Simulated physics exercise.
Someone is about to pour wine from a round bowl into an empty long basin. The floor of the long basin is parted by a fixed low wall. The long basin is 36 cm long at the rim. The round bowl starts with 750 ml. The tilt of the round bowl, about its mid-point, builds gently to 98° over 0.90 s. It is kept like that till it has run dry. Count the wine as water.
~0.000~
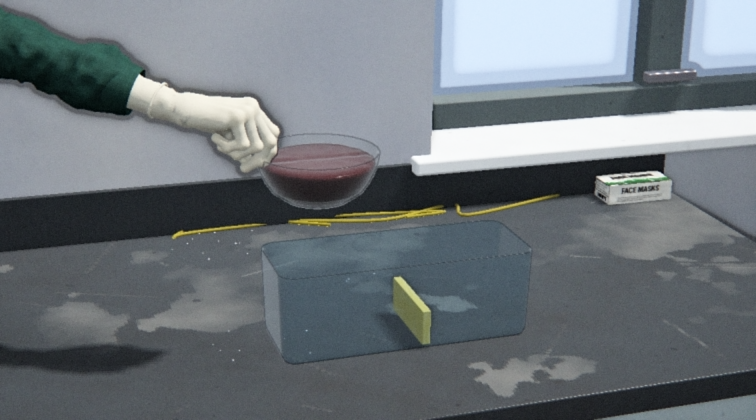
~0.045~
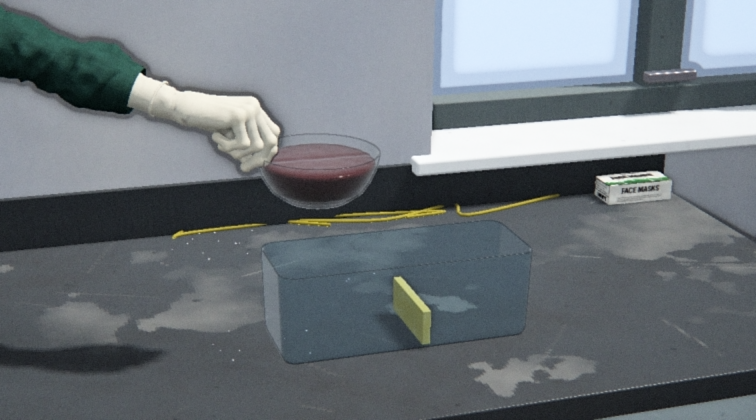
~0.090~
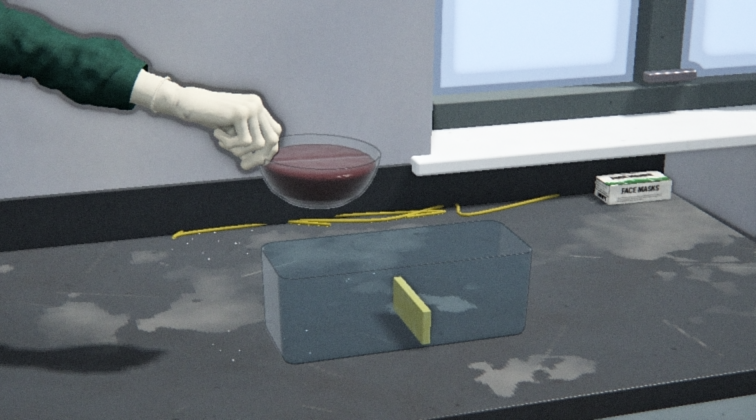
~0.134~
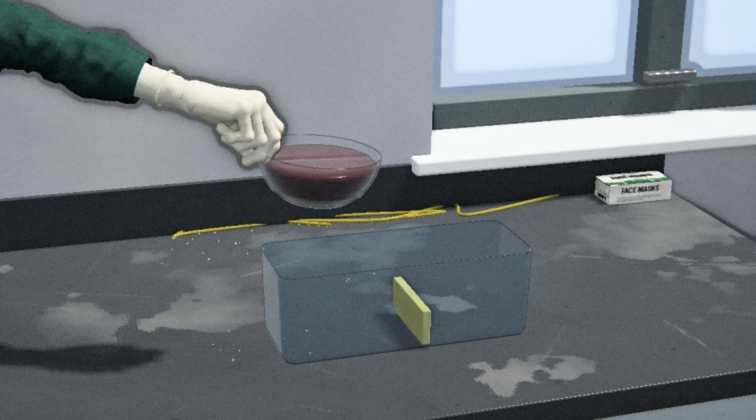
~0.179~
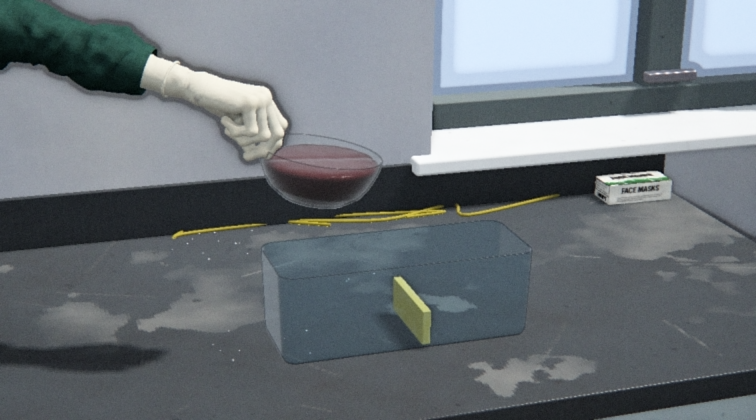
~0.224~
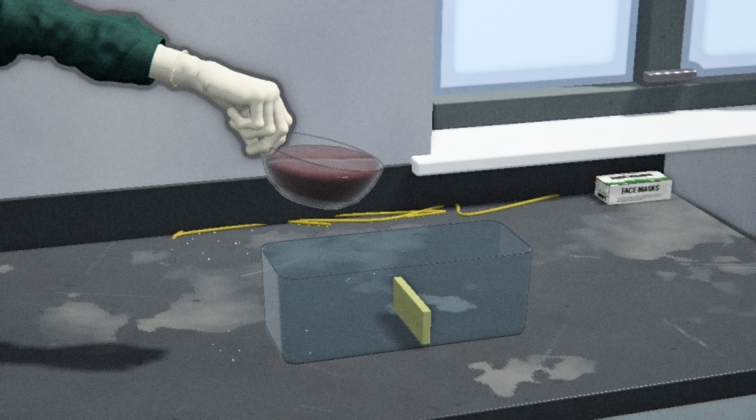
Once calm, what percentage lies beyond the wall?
About 53 per cent.
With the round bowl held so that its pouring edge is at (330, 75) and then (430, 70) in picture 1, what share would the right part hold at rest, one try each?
First 10, then 85 per cent.
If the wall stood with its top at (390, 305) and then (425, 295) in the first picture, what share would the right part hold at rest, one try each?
First 75, then 25 per cent.
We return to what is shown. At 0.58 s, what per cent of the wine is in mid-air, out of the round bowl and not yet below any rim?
About 38 per cent.
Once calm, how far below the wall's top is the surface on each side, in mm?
Left about 38 mm, right about 30 mm.
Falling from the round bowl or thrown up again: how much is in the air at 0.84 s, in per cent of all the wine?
Some 3 per cent.
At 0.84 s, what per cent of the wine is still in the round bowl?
Near 1 in a hundred.
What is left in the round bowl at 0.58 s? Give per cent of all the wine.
Near 32 in a hundred.
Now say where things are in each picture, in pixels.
The first picture shows tilt 0°; pouring edge (376, 148); surface from (259, 163) to (372, 153); the long basin's rim runs from (270, 263) to (516, 236); the wall's top is at (412, 295).
The second picture shows tilt 1°; pouring edge (377, 148); surface from (260, 163) to (372, 154).
The third picture shows tilt 2°; pouring edge (377, 150); surface from (261, 162) to (373, 155).
The fourth picture shows tilt 5°; pouring edge (378, 153); surface from (261, 161) to (373, 156).
The fifth picture shows tilt 9°; pouring edge (379, 157); surface from (263, 161) to (374, 157).
The sixth picture shows tilt 14°; pouring edge (379, 162); surface from (264, 161) to (377, 158).
By 0.58 s the tilt is 70° and 32 per cent is still to pour, 6 is left of the wall and 24 right of it.
By 0.84 s the tilt is 97° and 1 per cent is still to pour, 42 is left of the wall and 53 right of it.
By 1.11 s the tilt is 98° and 0 per cent is still to pour, 46 is left of the wall and 53 right of it.
By 1.40 s the tilt is 98° and 0 per cent is still to pour, 46 is left of the wall and 53 right of it.
At rest 46 per cent lies left of the wall, 53 right of it and 1 outside.
